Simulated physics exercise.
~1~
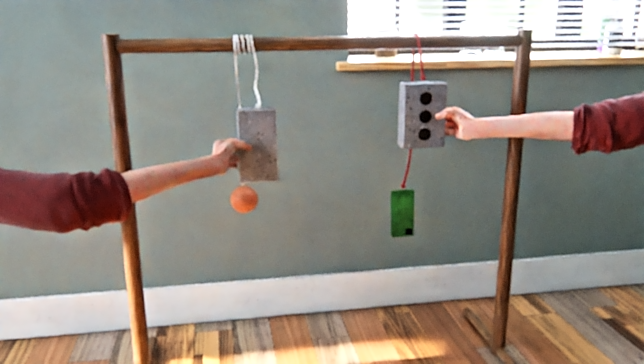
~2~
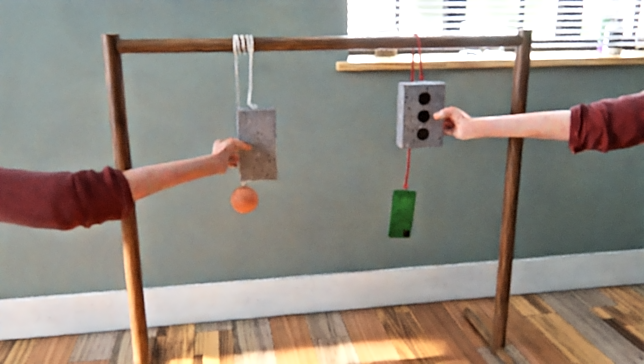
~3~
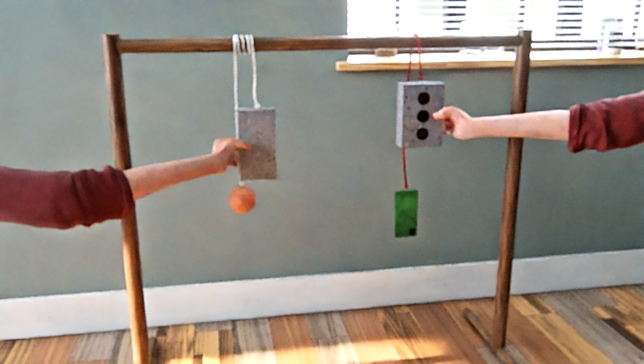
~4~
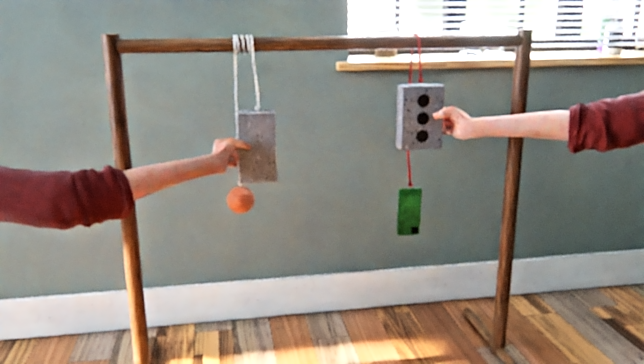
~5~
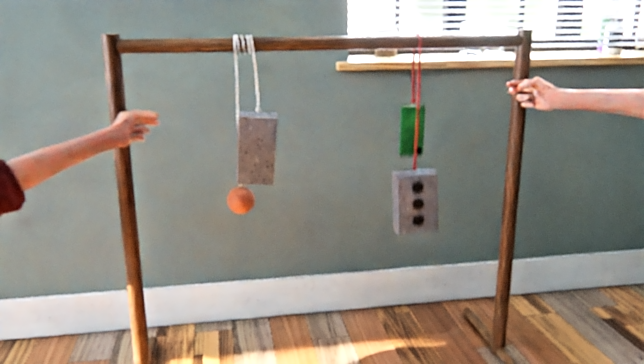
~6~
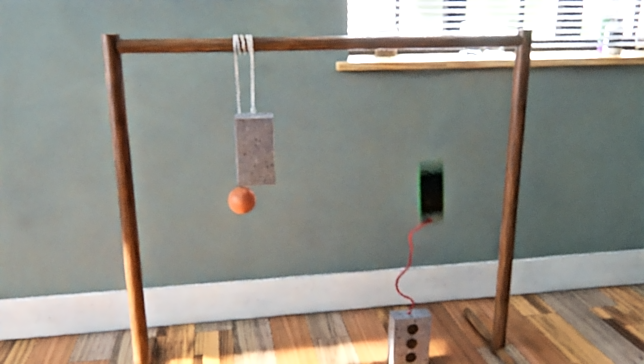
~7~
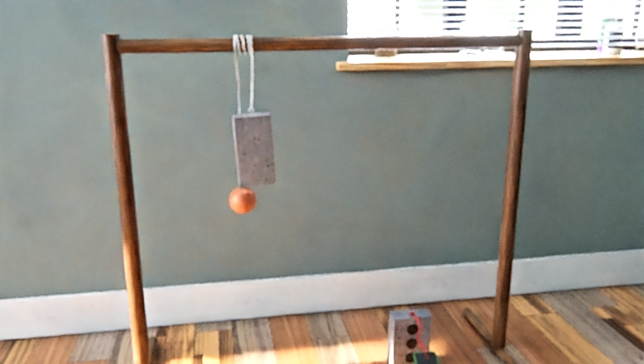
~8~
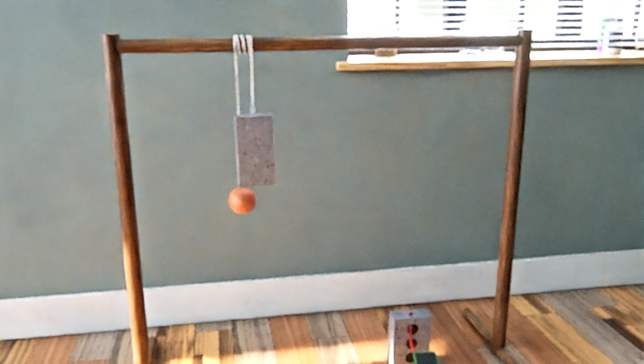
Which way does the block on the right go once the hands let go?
The block on the right moves down, ending on the wooden floor.
The right block drops to the floor after both hands let go, while the left block stays hanging.
